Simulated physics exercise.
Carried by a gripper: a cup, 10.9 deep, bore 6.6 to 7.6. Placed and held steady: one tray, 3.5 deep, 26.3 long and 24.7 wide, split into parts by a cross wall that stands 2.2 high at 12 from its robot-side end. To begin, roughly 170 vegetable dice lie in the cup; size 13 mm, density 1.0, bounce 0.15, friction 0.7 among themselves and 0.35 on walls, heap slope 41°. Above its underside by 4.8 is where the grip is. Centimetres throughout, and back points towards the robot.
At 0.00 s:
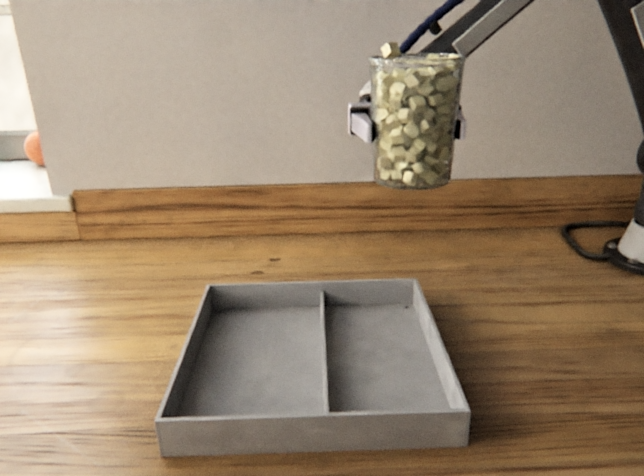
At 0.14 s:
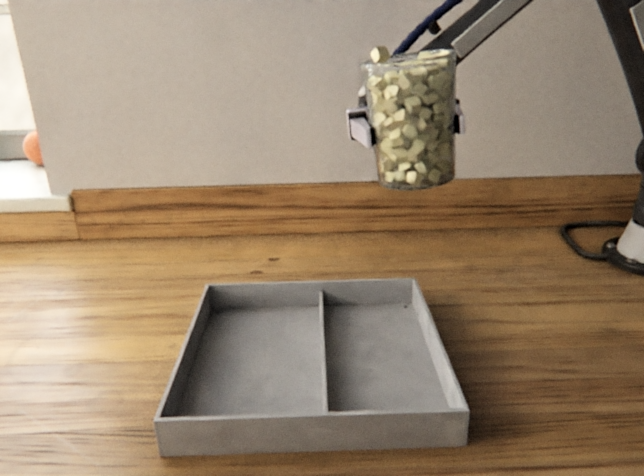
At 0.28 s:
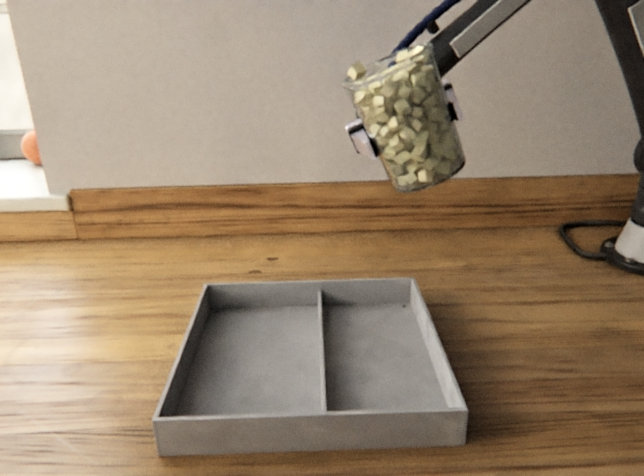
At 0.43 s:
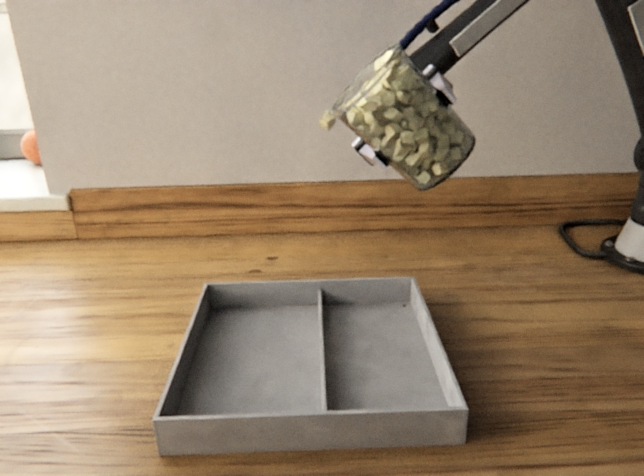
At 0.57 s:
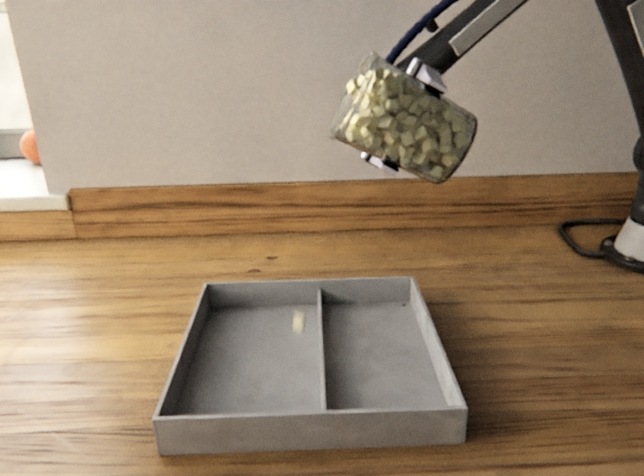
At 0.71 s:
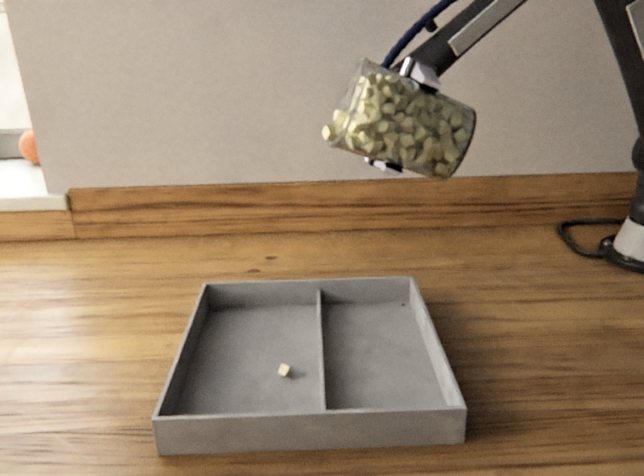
A gripper tilts a clear cup of pale cubes leftward, and one drops into the tray.
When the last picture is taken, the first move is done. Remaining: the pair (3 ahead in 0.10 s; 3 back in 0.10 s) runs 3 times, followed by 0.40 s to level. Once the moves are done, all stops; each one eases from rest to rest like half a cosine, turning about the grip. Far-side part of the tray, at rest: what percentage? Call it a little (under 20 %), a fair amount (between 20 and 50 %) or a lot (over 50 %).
A fair amount.
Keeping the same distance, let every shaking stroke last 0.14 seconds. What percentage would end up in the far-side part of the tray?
Roughly 15 in a hundred.
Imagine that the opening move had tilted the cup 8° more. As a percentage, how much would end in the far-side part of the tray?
It would then be near 40 per cent.
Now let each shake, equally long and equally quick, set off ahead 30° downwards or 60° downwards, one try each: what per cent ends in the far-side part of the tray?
Some 15 and 5 per cent.
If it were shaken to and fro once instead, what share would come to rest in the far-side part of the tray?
20 per cent.
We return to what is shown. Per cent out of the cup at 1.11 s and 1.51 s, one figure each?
I'd put it near 25 percent first and near 35 percent later.
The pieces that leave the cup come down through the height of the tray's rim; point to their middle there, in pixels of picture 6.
Their middle sits near (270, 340).
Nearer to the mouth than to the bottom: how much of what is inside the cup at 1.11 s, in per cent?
Share in the mouth half: About 50 %.
After 1.11 s, tilted 68° forward, highest piece 28 above the table; 126 in the cup, 28 in the far-side part, 2 in the robot-side part, 13 in flight or on a rim.
After 1.51 s, tilted 34° forward, highest piece 30 above the table; 112 in the cup, 48 in the far-side part, 8 in the robot-side part, 1 in flight or on a rim.
After 1.91 s, level, highest piece 30 above the table; 112 in the cup, 49 in the far-side part, 8 in the robot-side part.
After 2.96 s, level, highest piece 30 above the table; 112 in the cup, 49 in the far-side part, 8 in the robot-side part.
At rest, 112 in the cup, 49 in the far-side part, 8 in the robot-side part. That is 29 % in the far-side part of the tray.
